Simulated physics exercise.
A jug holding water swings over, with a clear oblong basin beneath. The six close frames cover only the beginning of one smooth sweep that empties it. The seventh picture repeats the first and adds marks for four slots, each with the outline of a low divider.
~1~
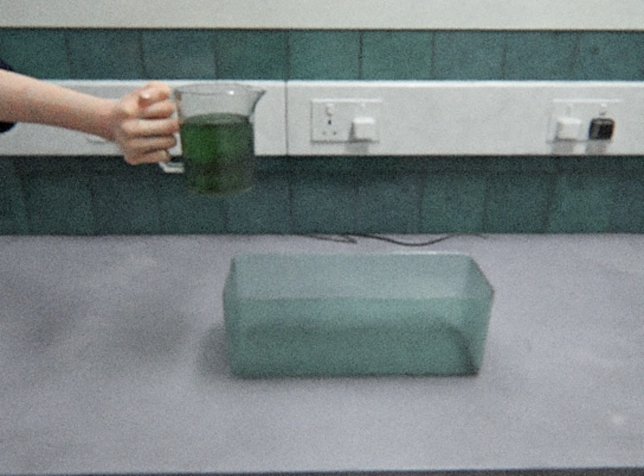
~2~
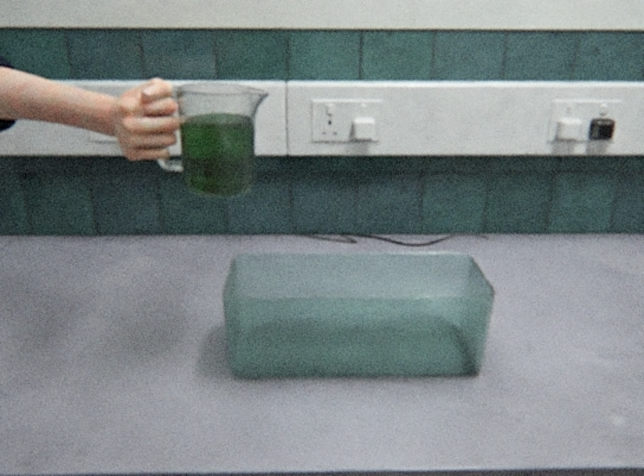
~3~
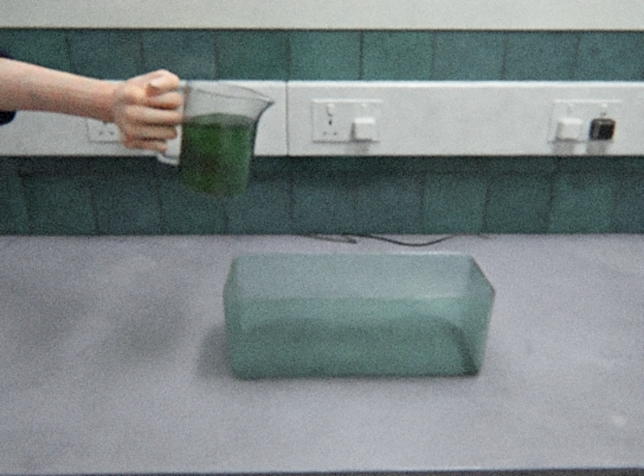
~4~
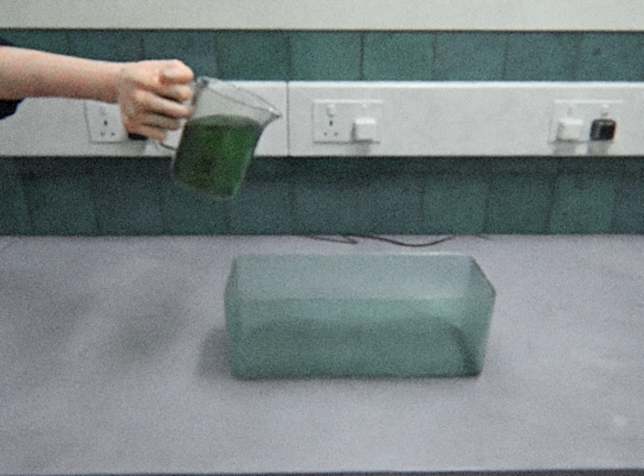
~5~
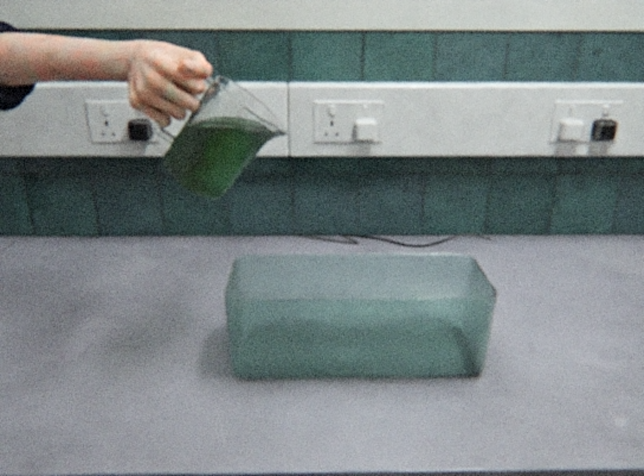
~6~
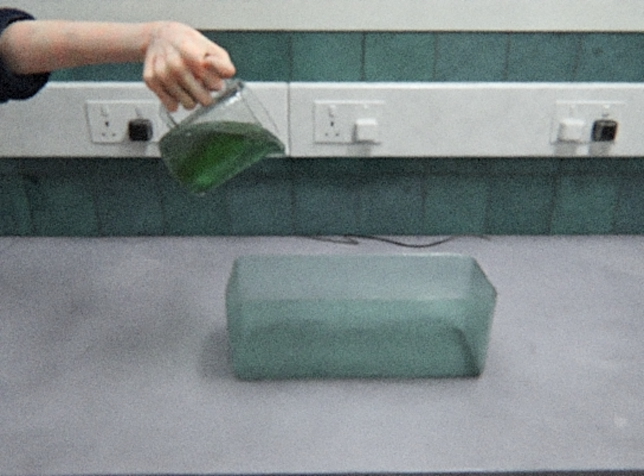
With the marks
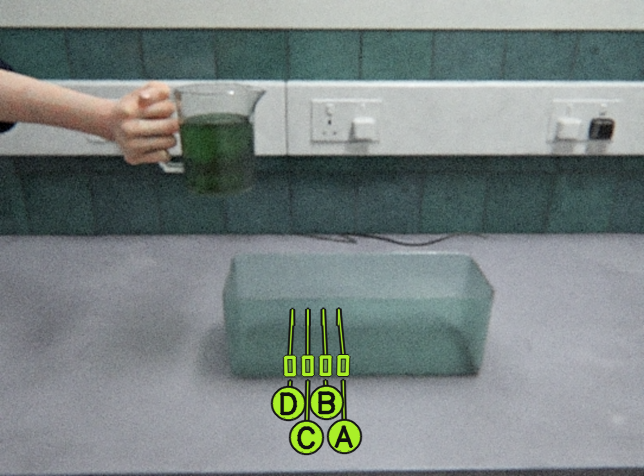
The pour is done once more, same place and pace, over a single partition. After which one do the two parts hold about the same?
Position B does it best.
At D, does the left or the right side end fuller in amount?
The right side.
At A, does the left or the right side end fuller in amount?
The left one.
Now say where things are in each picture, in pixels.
Upright, lip at (265, 91); basin from (230, 372) to (480, 370); nothing has left yet.
Tipped about 3°, lip at (268, 94); nothing has left yet.
Tipped about 11°, lip at (274, 101); nothing has left yet.
Tipped about 23°, lip at (282, 115); nothing has left yet.
Tipped about 38°, lip at (287, 133); nothing has left yet.
Tipped about 56°, lip at (287, 154); nothing has left yet.
On the marked copy, A at (343, 380); B at (325, 380); C at (307, 381); D at (290, 381).
With A, about 73 % ends left of the wall and 16 % right of it; 11 % is lost outside.
With B, about 53 % ends left of the wall and 45 % right of it.
With C, about 11 % ends left of the wall and 86 % right of it; 3 % is lost outside.
With D, about 9 % ends left of the wall and 88 % right of it; 4 % is lost outside.
